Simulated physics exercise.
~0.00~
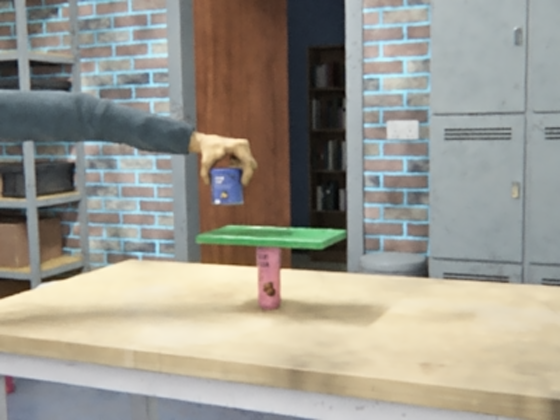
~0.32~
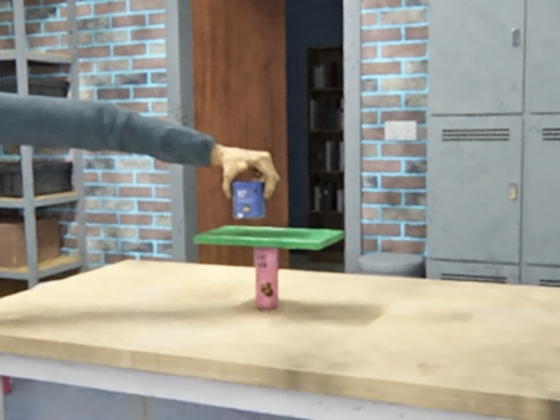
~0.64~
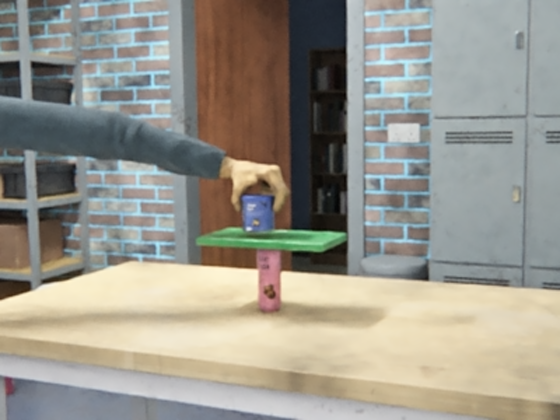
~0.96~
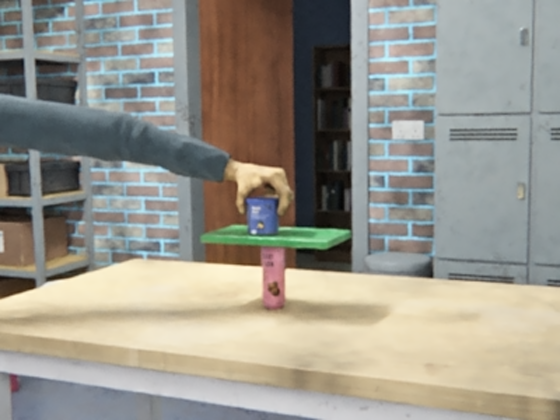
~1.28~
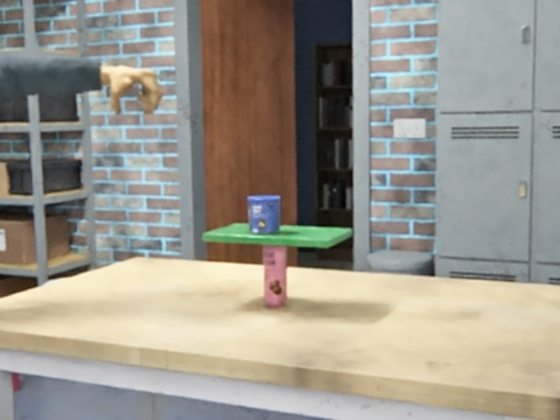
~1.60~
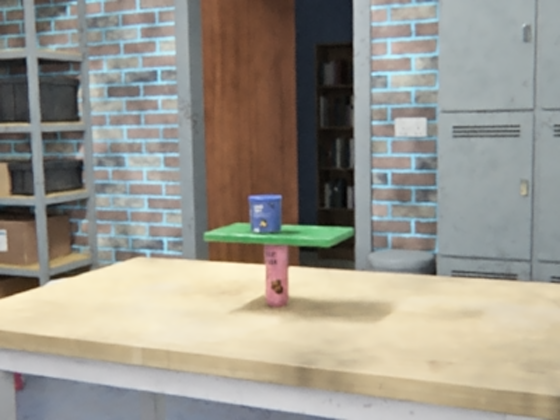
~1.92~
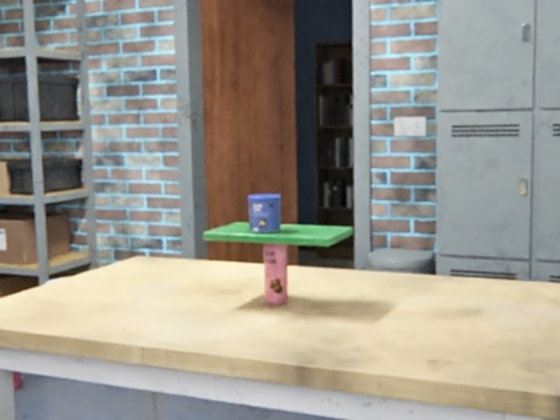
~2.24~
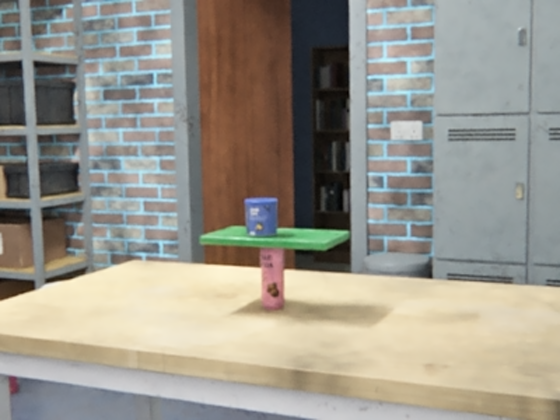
A hand lowers a blue tin onto a green lid atop a pink can, which holds.
